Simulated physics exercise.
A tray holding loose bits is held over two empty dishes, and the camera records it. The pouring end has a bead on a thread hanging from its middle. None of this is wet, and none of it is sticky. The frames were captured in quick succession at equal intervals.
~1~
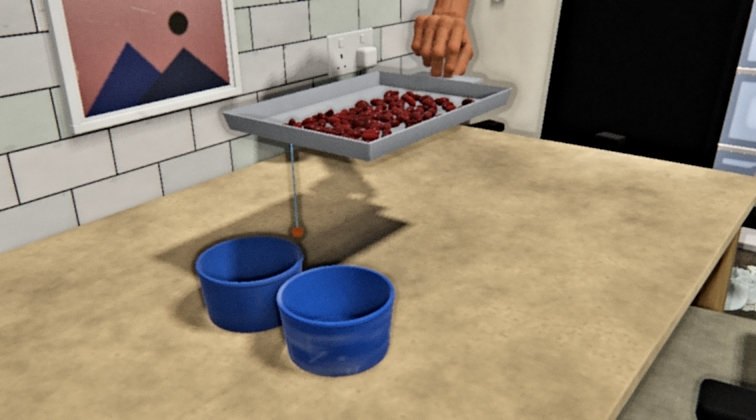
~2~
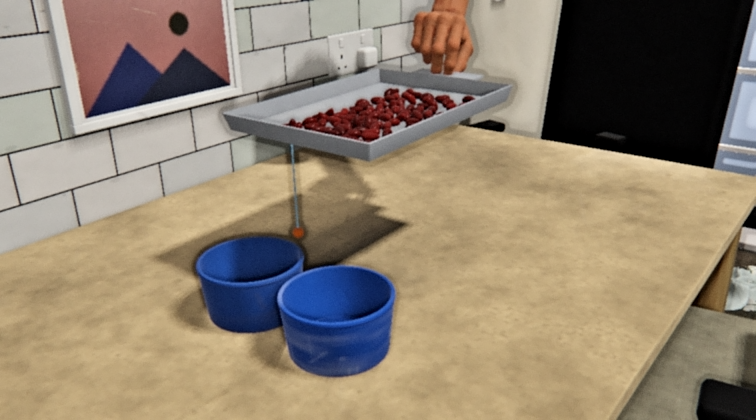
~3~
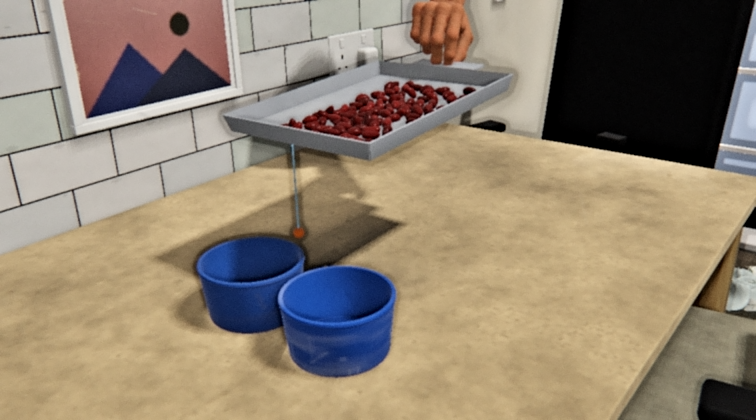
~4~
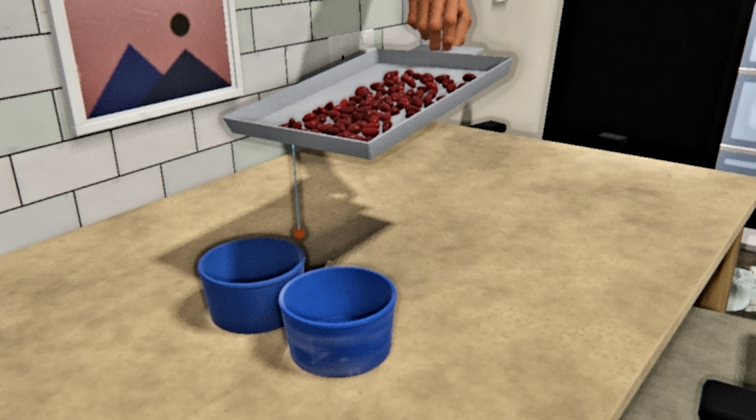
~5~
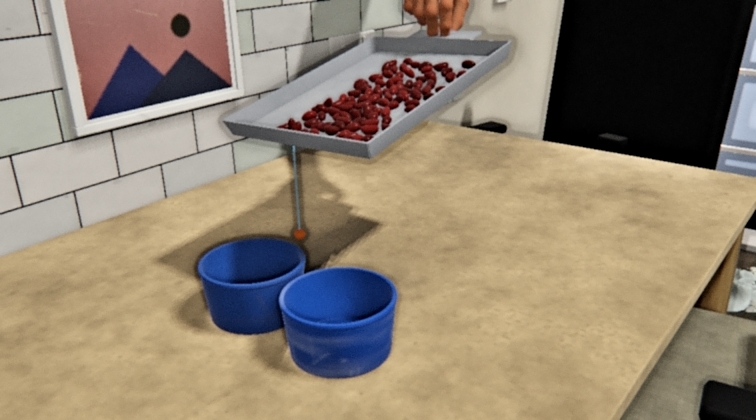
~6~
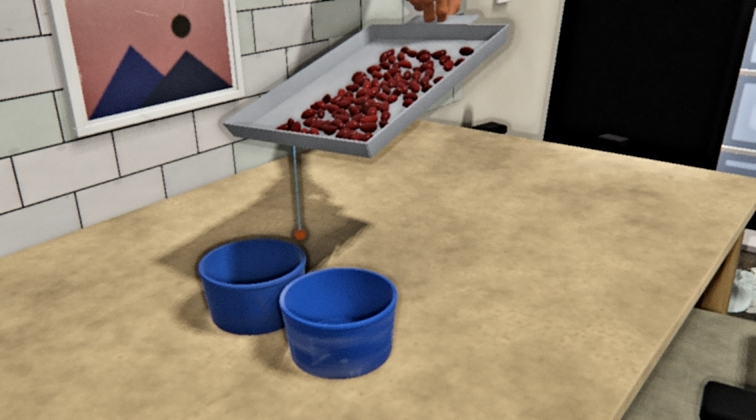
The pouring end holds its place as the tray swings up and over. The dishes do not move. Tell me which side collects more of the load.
My bet is the dish over on the left is left holding more.
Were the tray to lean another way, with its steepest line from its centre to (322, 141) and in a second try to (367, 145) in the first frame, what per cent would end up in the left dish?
I'd put it at some 30 % and then some 0 %.
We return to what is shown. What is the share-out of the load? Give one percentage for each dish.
60 percent ends in the left dish, 10 percent in the right.
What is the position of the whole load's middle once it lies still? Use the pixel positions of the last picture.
About (243, 306).
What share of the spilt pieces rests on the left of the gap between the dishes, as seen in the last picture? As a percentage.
I'd guess close to 100 %.
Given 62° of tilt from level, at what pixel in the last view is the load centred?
Look about (296, 107) in the last picture.
Just after the last frame, tray tipped steeply; almost all on the tray; about a tenth in the air.
A moment on, tray tipped past a quarter turn; roughly two thirds on the tray; just a few in the left dish; about a tenth outside both; roughly a quarter in the air.
Further on, tray tipped past a quarter turn; about a tenth in the right dish; roughly half in the left dish; roughly a third outside both.
When it is over, tray tipped past a quarter turn; about a tenth in the right dish; roughly half in the left dish; roughly a third outside both.
